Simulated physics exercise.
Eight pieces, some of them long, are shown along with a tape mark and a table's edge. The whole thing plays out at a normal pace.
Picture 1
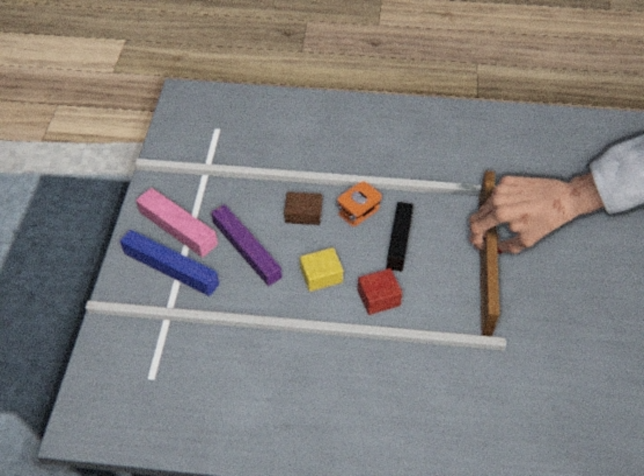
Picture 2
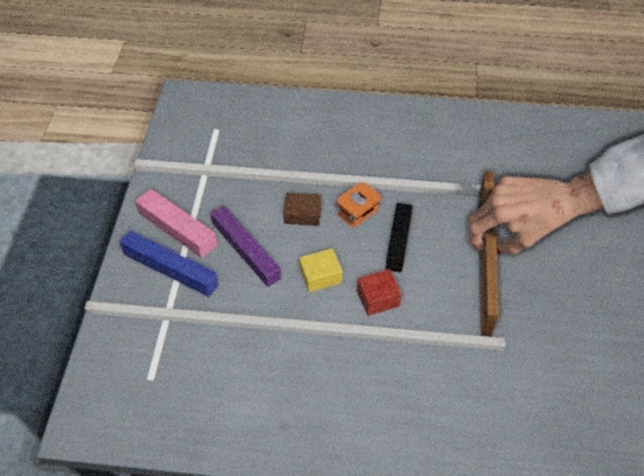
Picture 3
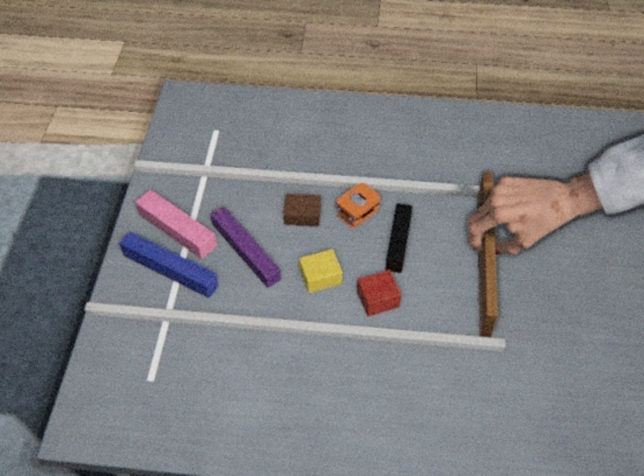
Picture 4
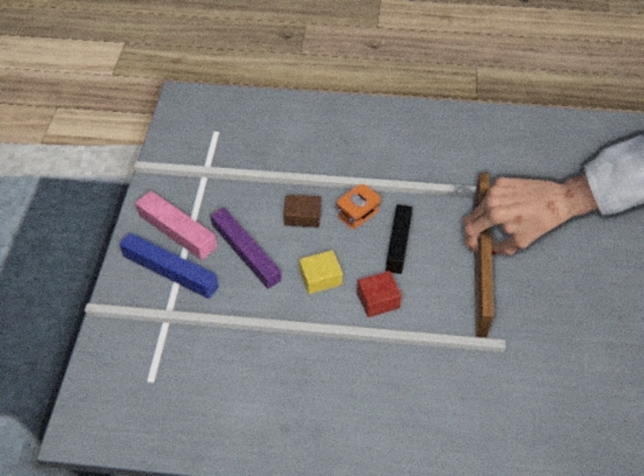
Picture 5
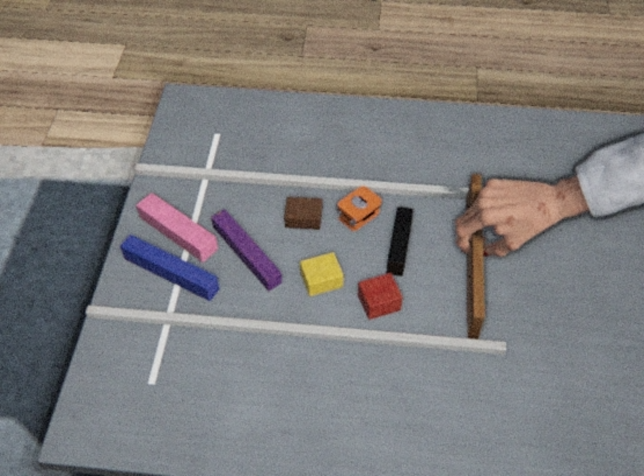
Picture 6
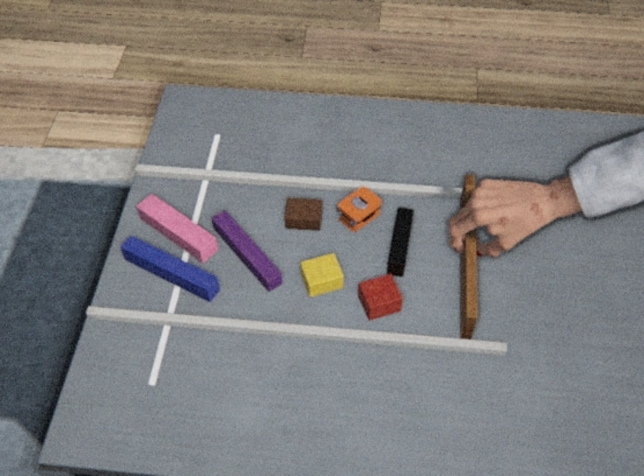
In the video, a hand holds a wooden board upright at the right end of two pale rails on a gray table and slides it slightly left, while the colored blocks and bars between and across the rails stay still.
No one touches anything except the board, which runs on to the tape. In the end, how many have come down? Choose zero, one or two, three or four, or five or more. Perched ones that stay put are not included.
By the end, one or two have come down.
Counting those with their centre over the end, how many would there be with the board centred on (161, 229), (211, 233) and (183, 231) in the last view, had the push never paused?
The counts are 3, 0 and 2, in that order.
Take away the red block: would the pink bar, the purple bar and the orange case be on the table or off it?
Note: Pink bar is off by the end; purple bar is on by the end; orange case is on by the end.
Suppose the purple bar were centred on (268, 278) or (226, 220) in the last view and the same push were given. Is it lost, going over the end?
Stays put; stays put.
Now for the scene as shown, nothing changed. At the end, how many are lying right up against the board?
The figure is 3.
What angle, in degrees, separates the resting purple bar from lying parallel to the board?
I'd put it at about 15°.
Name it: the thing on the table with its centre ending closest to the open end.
The purple bar is the one you want.
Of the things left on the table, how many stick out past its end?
1 is the number.
Early on, none off yet; pink bar at rest near (177, 228); blue bar at rest near (170, 268); purple bar at rest near (246, 250).
A while later, none off yet; pink bar travelled a little near (162, 230); blue bar travelled a little near (156, 268); purple bar travelled a little near (205, 258).
Finally, the number that fall off is one or two; lost, blue bar and pink bar.
